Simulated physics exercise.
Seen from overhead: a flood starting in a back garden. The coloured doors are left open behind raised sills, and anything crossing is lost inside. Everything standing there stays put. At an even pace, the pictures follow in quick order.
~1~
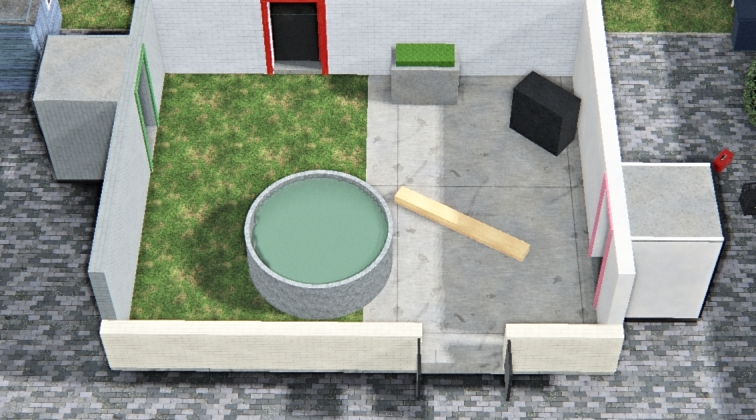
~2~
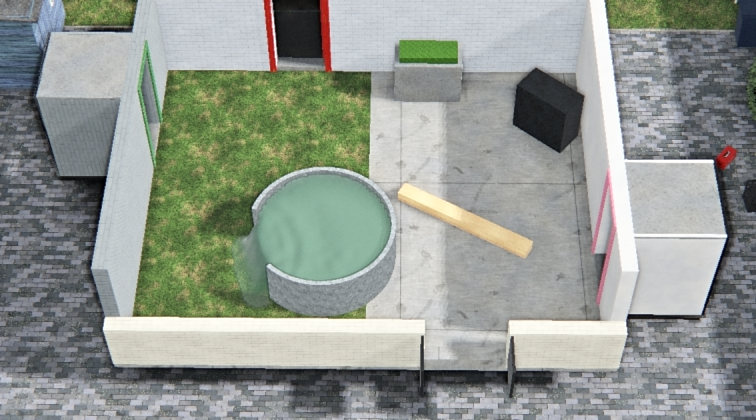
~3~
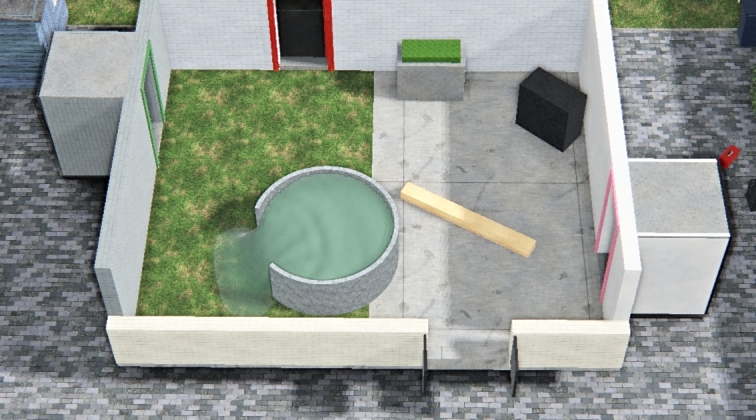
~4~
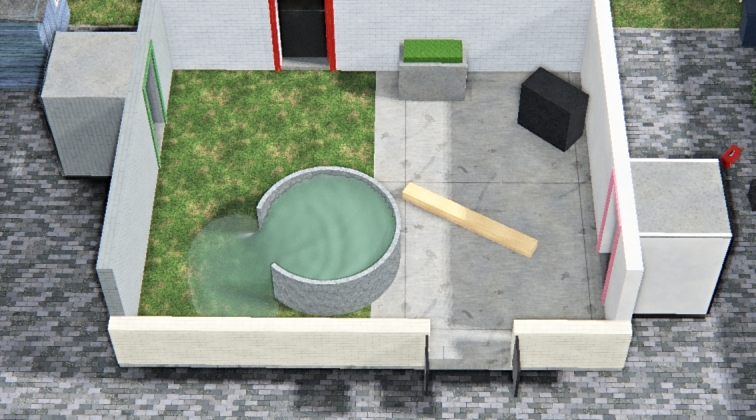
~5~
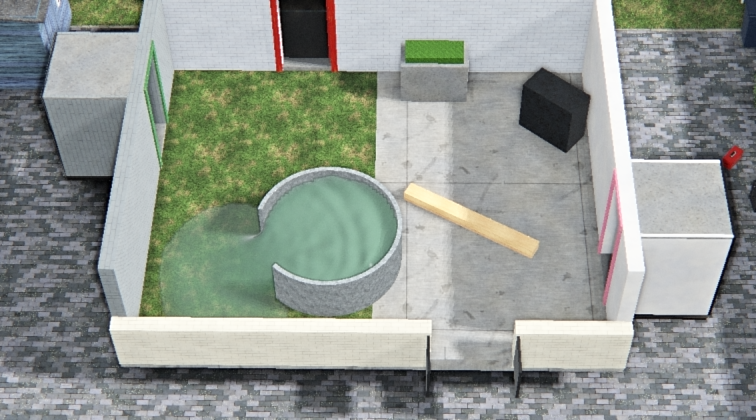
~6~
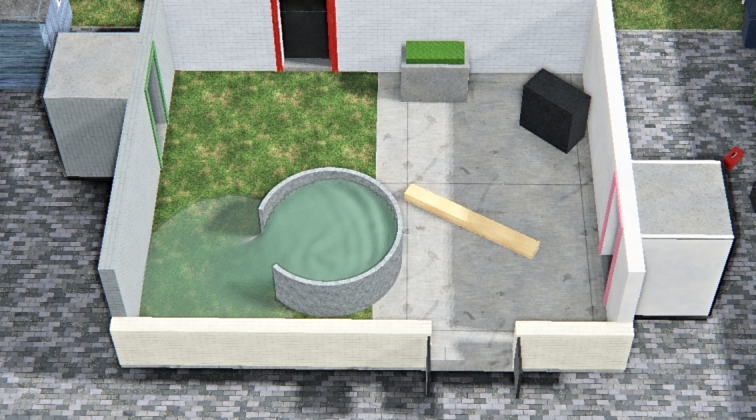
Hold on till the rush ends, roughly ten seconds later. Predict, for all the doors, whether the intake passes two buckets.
As I see it, the pink door will be over the limit; the red door will be within bounds; the green door will be over the limit.
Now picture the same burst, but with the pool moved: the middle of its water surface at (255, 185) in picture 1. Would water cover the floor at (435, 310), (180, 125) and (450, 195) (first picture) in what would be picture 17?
Spot by spot, in the order asked: Untouched, swamped, untouched.
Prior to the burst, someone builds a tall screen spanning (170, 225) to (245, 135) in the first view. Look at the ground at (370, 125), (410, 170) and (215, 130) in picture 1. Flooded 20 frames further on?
Taking them in order, I'd say parched, parched and soaked.
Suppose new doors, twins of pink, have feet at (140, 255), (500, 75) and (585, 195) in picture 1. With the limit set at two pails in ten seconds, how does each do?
The first clears the line, the next misses the line, the last misses the line.
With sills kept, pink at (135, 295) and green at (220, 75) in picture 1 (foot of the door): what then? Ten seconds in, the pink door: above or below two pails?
In short: The pink door floods.
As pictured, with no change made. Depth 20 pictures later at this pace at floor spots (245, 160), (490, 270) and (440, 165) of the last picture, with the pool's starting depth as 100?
In order: About 10, 0 and 0 in a hundred.
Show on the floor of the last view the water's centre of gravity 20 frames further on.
At about (257, 253).
A moment on, water covers 20 % of the floor; the pink door not reached, the red door not reached, the green door not reached.
Next, water covers 20 % of the floor; the pink door not reached, the red door not reached, the green door wet at the sill, nothing in.
Then, water covers 40 % of the floor; the pink door not reached, the red door not reached, the green door under two buckets in.
Later, water covers 70 % of the floor; the pink door under two buckets in, the red door wet at the sill, nothing in, the green door over two buckets in.
In the end, water covers 95 % of the floor; the pink door over two buckets in, the red door wet at the sill, nothing in, the green door over two buckets in.
